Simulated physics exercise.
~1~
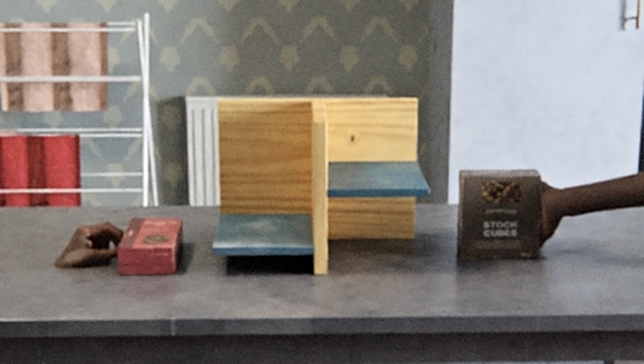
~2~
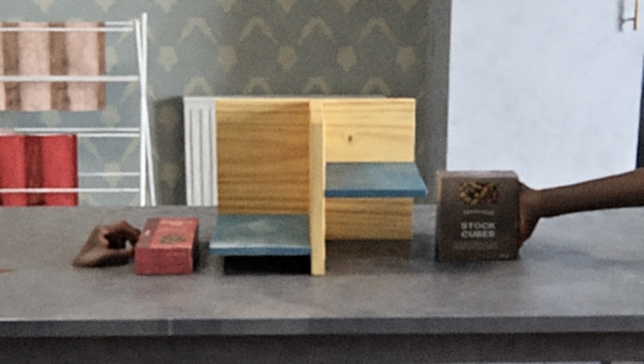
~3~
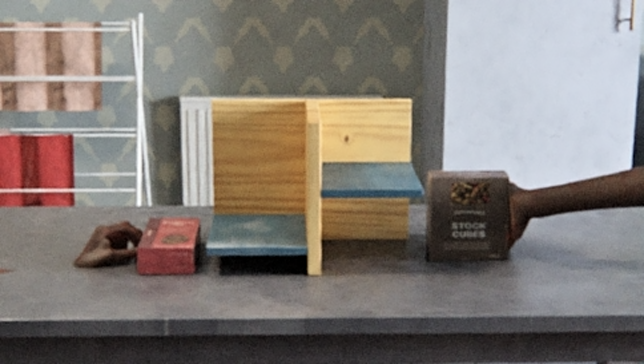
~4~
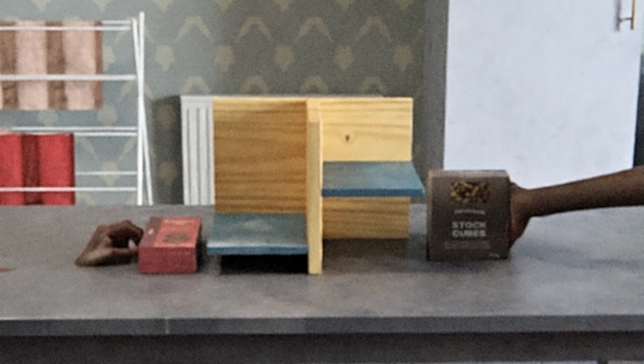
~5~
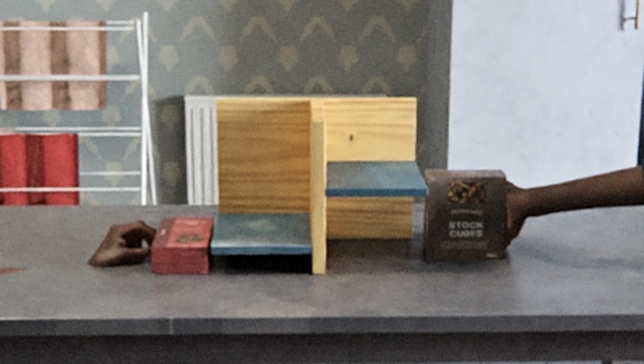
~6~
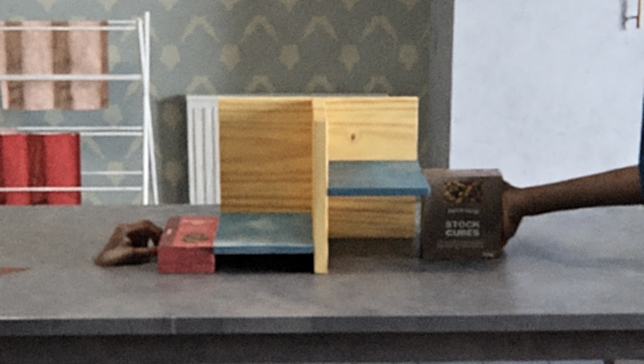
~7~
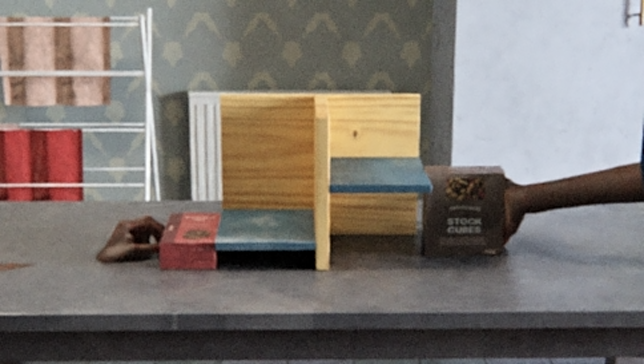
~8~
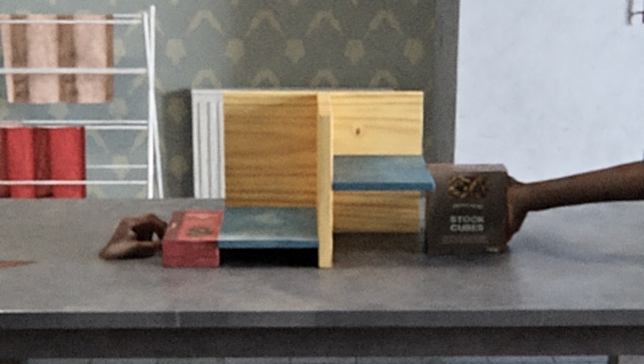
Two hands slid a red packet from the left and a brown box of stock cubes from the right toward a low wooden rack with blue shelves, until both stopped against its shelf edges, too tall to slip underneath.
